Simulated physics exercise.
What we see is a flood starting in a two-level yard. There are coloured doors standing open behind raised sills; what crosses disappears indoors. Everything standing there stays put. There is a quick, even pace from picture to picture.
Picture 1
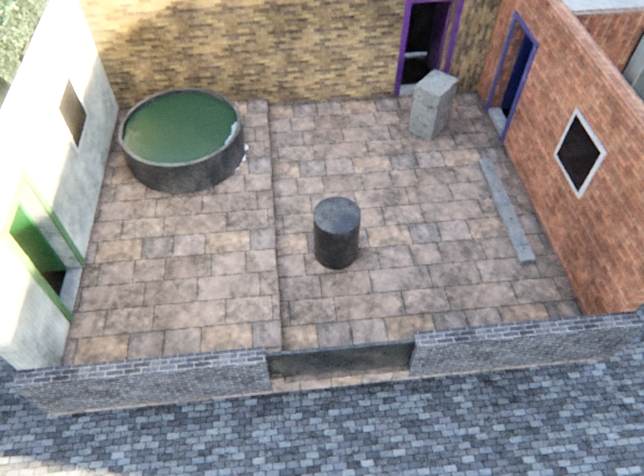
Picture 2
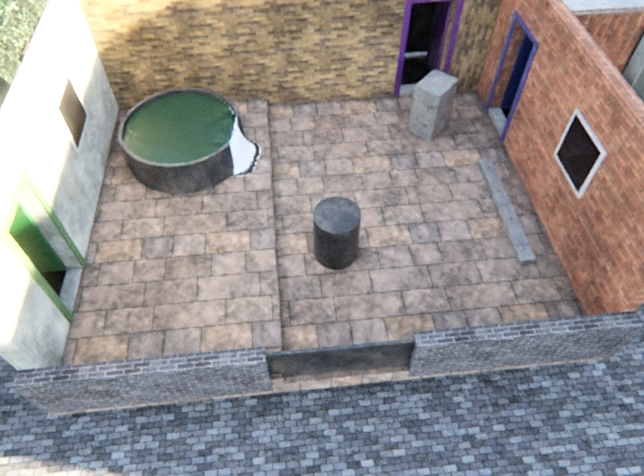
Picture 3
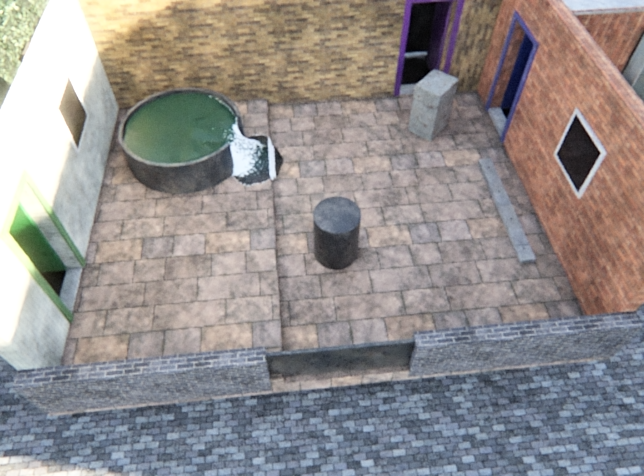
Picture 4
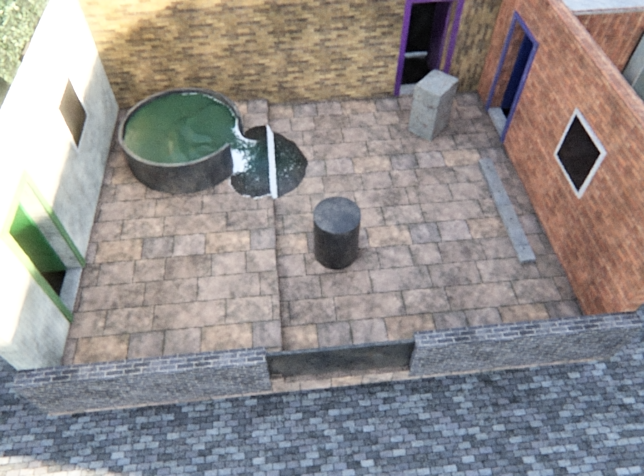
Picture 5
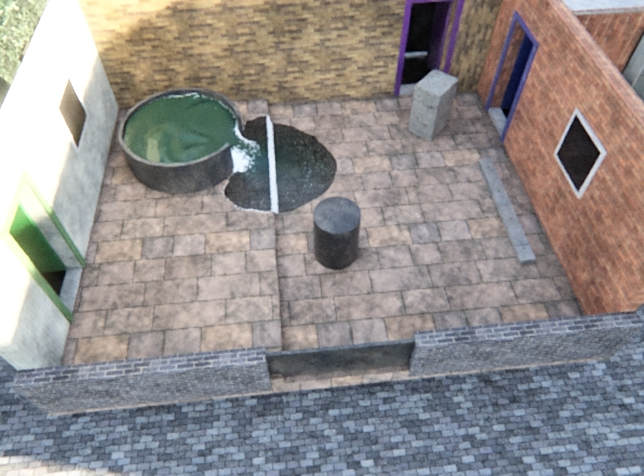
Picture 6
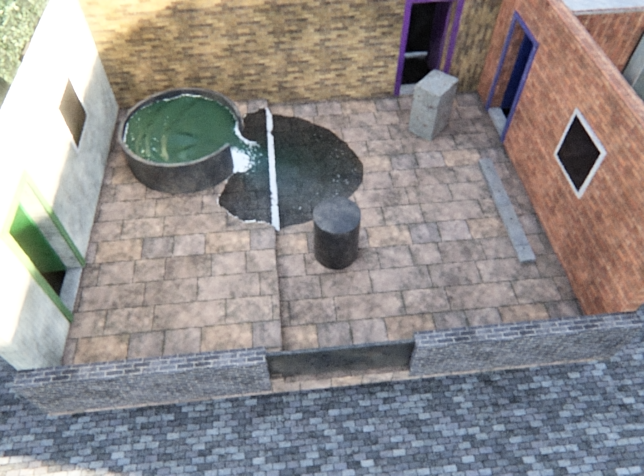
The footage shows a walled, paved yard where green water in a round pool pours out through a gap on its right side, crosses a step in the paving, and spreads in a widening dark sheet to a short cylinder.
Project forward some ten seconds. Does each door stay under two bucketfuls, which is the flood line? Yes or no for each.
Blue door - yes, stays under; green door - yes, stays under; purple door - yes, stays under.
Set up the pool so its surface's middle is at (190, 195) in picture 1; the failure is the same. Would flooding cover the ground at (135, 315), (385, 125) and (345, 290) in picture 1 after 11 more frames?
Point by point: Still bare; still bare; swamped.
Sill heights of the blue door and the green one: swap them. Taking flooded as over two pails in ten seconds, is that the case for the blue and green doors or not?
The blue one exceeds the limit; the green one falls short.
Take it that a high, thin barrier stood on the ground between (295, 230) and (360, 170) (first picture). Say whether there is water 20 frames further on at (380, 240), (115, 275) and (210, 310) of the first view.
Reading them off in sequence: Spared, spared, spared.
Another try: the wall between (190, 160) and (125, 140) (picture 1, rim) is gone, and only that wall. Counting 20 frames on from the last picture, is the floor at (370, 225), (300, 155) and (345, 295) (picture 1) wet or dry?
Point one not reached; point two not reached; point three reached.
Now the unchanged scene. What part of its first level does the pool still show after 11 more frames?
Roughly 64 per cent.
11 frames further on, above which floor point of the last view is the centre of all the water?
Near (247, 158).
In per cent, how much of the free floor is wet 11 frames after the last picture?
I'd put it at roughly 40 per cent.
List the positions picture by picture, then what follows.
In the first frame, still water in the round pool at (181, 127).
In the second frame, the front is at (251, 144), out from the gap at (239, 148).
In the third frame, the front is at (271, 173), out from the gap at (239, 150).
In the fourth frame, the front is at (300, 176), out from the gap at (239, 150).
In the fifth frame, water pours out at (239, 150) and has run to (332, 163).
In the sixth frame, the front is at (357, 181), out from the gap at (239, 150).
A moment on, water covers 25 % of the floor; the blue door not reached, the green door not reached, the purple door not reached.
Next, water covers 40 % of the floor; the blue door not reached, the green door not reached, the purple door wet at the sill, nothing in.
Then, water covers 55 % of the floor; the blue door wet at the sill, nothing in, the green door not reached, the purple door under two buckets in.
Later, water covers 60 % of the floor; the blue door under two buckets in, the green door not reached, the purple door under two buckets in.
In the end, water covers 60 % of the floor; the blue door under two buckets in, the green door not reached, the purple door under two buckets in.
